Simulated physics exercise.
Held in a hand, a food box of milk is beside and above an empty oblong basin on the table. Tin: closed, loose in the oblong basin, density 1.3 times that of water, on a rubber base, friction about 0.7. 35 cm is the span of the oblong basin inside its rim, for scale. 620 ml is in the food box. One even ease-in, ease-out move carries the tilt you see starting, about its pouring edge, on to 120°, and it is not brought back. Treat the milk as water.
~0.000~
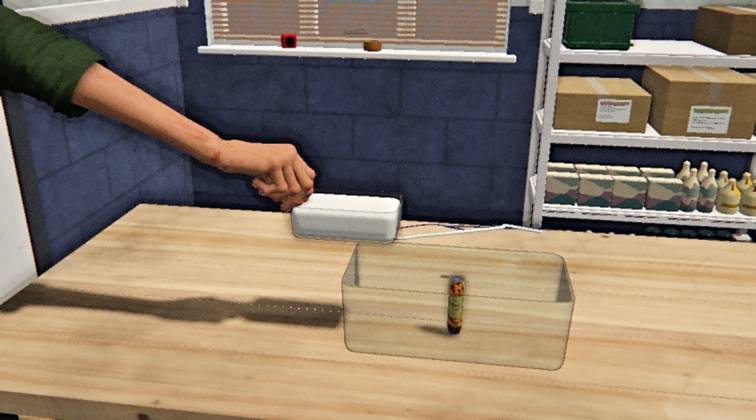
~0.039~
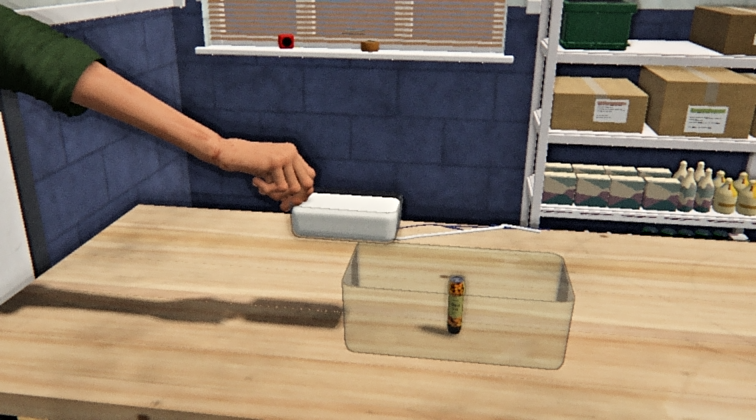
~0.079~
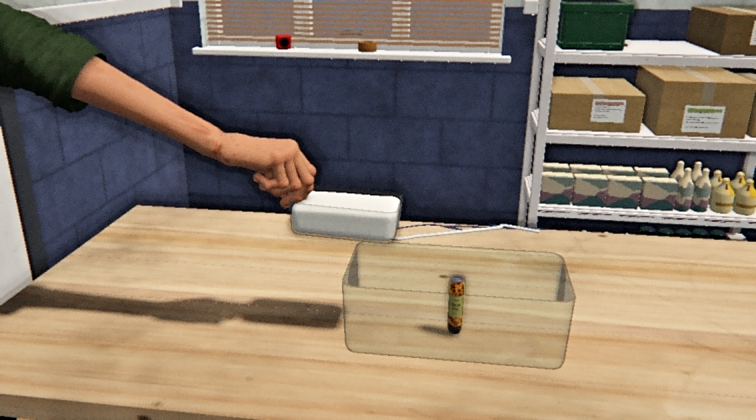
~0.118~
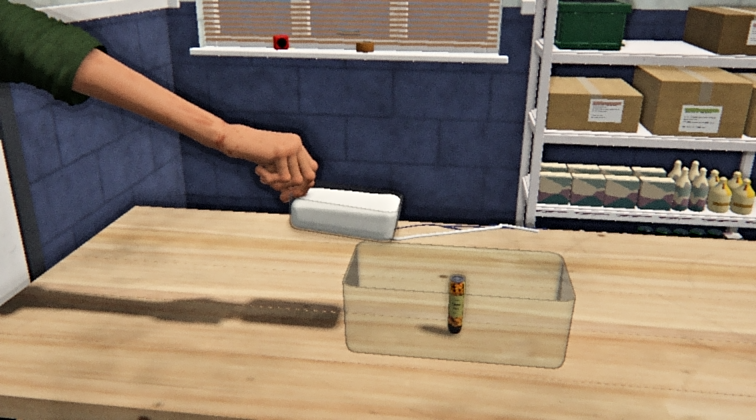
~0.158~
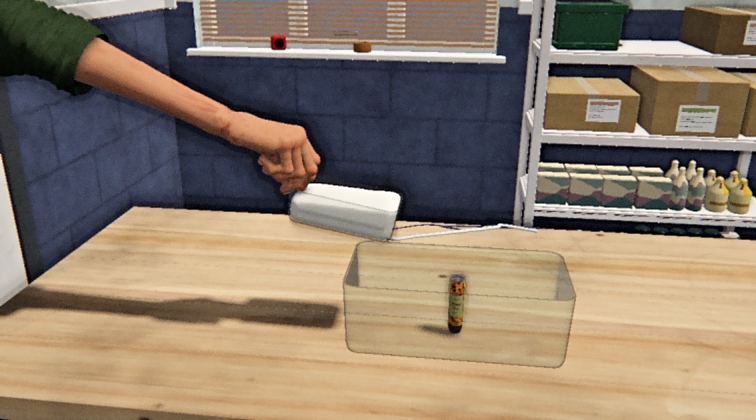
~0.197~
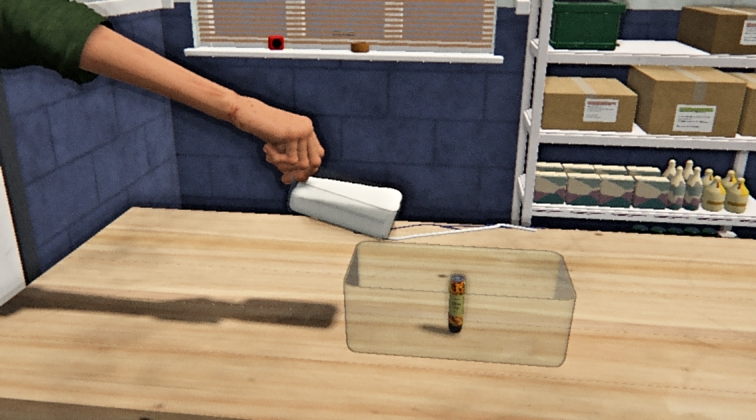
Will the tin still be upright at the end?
Yes - it stays on its base.
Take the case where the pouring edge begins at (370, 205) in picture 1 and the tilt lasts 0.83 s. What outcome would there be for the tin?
Then it tips over.
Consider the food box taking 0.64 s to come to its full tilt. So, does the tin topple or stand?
Outcome - the tin remains standing.
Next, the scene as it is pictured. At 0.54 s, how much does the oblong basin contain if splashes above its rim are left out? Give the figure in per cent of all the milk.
About 22%.
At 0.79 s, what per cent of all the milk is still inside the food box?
0 per cent or thereabouts.
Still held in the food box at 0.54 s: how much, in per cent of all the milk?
Close to 20 in a hundred.
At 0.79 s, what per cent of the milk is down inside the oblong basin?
Looks like about 96 % of the whole amount.
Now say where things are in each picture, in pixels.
In the first picture, it leans 0°; its right rim is at (400, 204); the milk meets the walls at (298, 201) and (399, 207); the oblong basin's rim runs from (350, 262) to (568, 278); the tin's top is at (457, 282).
In the second picture, it leans 1°; its right rim is at (400, 204); the milk meets the walls at (298, 200) and (399, 207).
In the third picture, it leans 3°; its right rim is at (400, 204); the milk meets the walls at (298, 199) and (399, 205).
In the fourth picture, it leans 6°; its right rim is at (400, 204); the milk meets the walls at (297, 196) and (399, 203).
In the fifth picture, it leans 10°; its right rim is at (400, 204); the milk meets the walls at (297, 190) and (400, 201).
In the sixth picture, it leans 16°; its right rim is at (400, 204); the milk meets the walls at (297, 184) and (401, 200); 2 per cent is over the edge.
By 0.54 s the tilt is 87° and 20 per cent is still to pour; the tin stands where it began.
By 0.79 s the tilt is 119° and 0 per cent is still to pour; the tin stands where it began.
By 1.05 s the tilt is 120° and 0 per cent is still to pour; the tin stands where it began.
By 1.33 s the tilt is 120° and 0 per cent is still to pour; the tin stands where it began.
At rest the tin stands where it began.
